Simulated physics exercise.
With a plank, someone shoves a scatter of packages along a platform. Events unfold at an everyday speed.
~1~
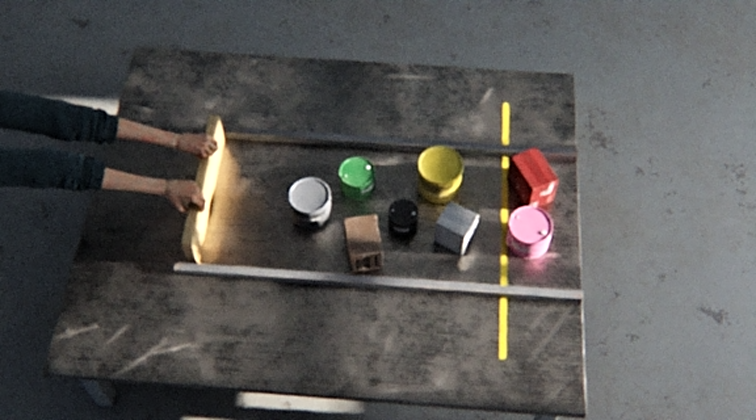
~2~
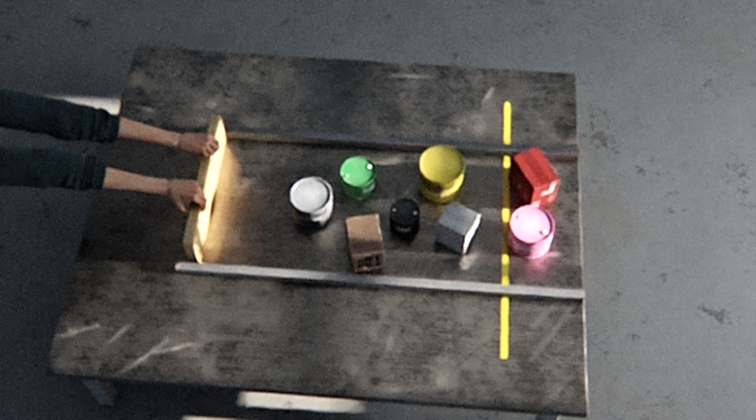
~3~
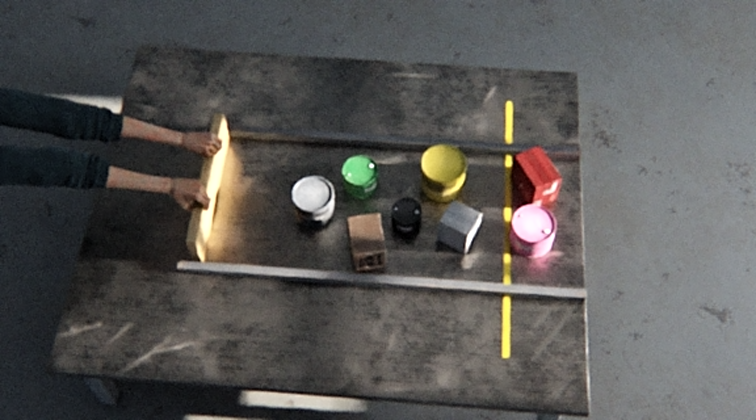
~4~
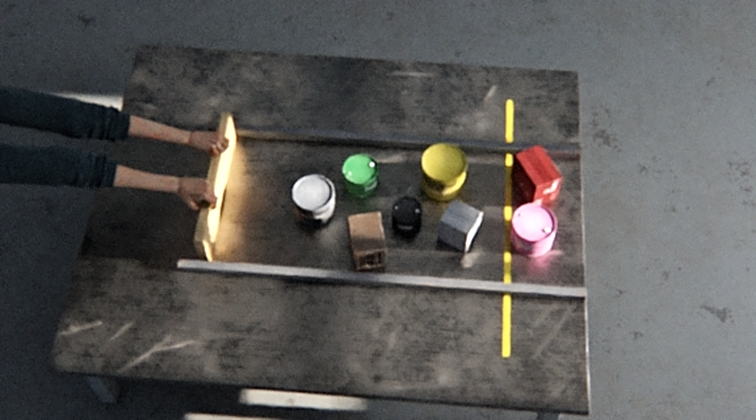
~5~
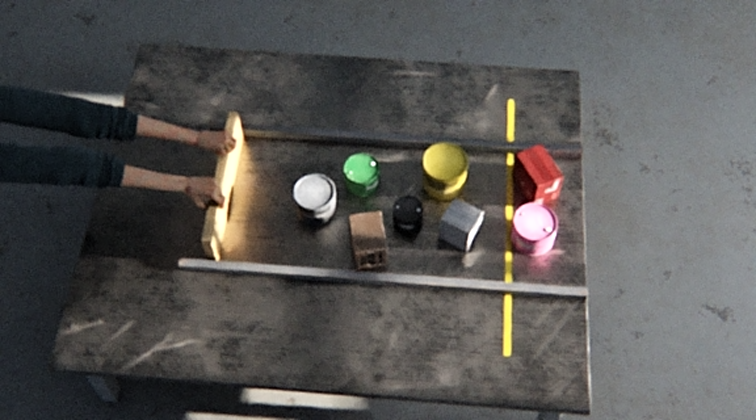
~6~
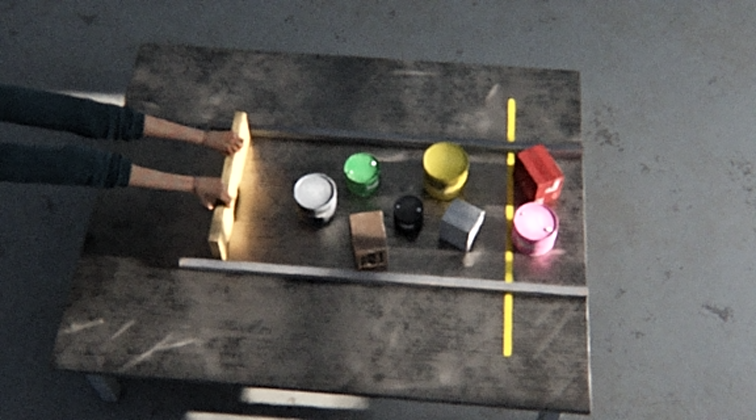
On a dark, scuffed tabletop between two rails, two hands grip an upright plank at the left, facing a scatter of cans and boxes, with a red box and pink can beyond a yellow line. The hands push the plank slowly rightward a short way, leaving a gap before the still items.
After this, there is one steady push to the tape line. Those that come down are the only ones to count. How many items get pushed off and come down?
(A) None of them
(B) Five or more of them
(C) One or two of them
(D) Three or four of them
Answer: C.
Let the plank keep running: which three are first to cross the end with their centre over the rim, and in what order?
Red parcel, pink canister, yellow pail.
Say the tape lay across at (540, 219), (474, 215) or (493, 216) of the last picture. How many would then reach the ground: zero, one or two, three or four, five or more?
Taking the places in the order asked: 5 or more, then none at all, then either one or two.
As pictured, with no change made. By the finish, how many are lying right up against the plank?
At rest, 3 are in contact.
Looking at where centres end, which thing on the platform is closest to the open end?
It's the yellow pail.
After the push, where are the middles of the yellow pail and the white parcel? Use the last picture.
First object: (566, 167); second object: (559, 259).
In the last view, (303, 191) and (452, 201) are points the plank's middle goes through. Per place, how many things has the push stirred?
The number moved is 1 and then 8.
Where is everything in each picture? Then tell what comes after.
In the first picture, red parcel (532, 179); pink canister (529, 233); white parcel (456, 228); plank (204, 188); tape (505, 221).
In the second picture, pink canister (530, 232); green canister (359, 178).
In the third picture, white parcel (459, 227); brown crate (366, 242).
In the fourth picture, red parcel (536, 177); black canister (407, 215).
In the fifth picture, pink canister (534, 230); plank (223, 186).
In the sixth picture, red parcel (538, 176); pink canister (534, 229); white parcel (461, 225); plank (230, 185); tape (510, 217).
A little later, none off yet; red parcel at rest near (538, 176); pink canister at rest near (534, 229); white parcel at rest near (461, 225).
Next, none off yet; red parcel at rest near (538, 176); pink canister at rest near (534, 229); white parcel shifted about its own width near (494, 237).
When it is over, the number that fall off is one or two; down, pink canister and red parcel.
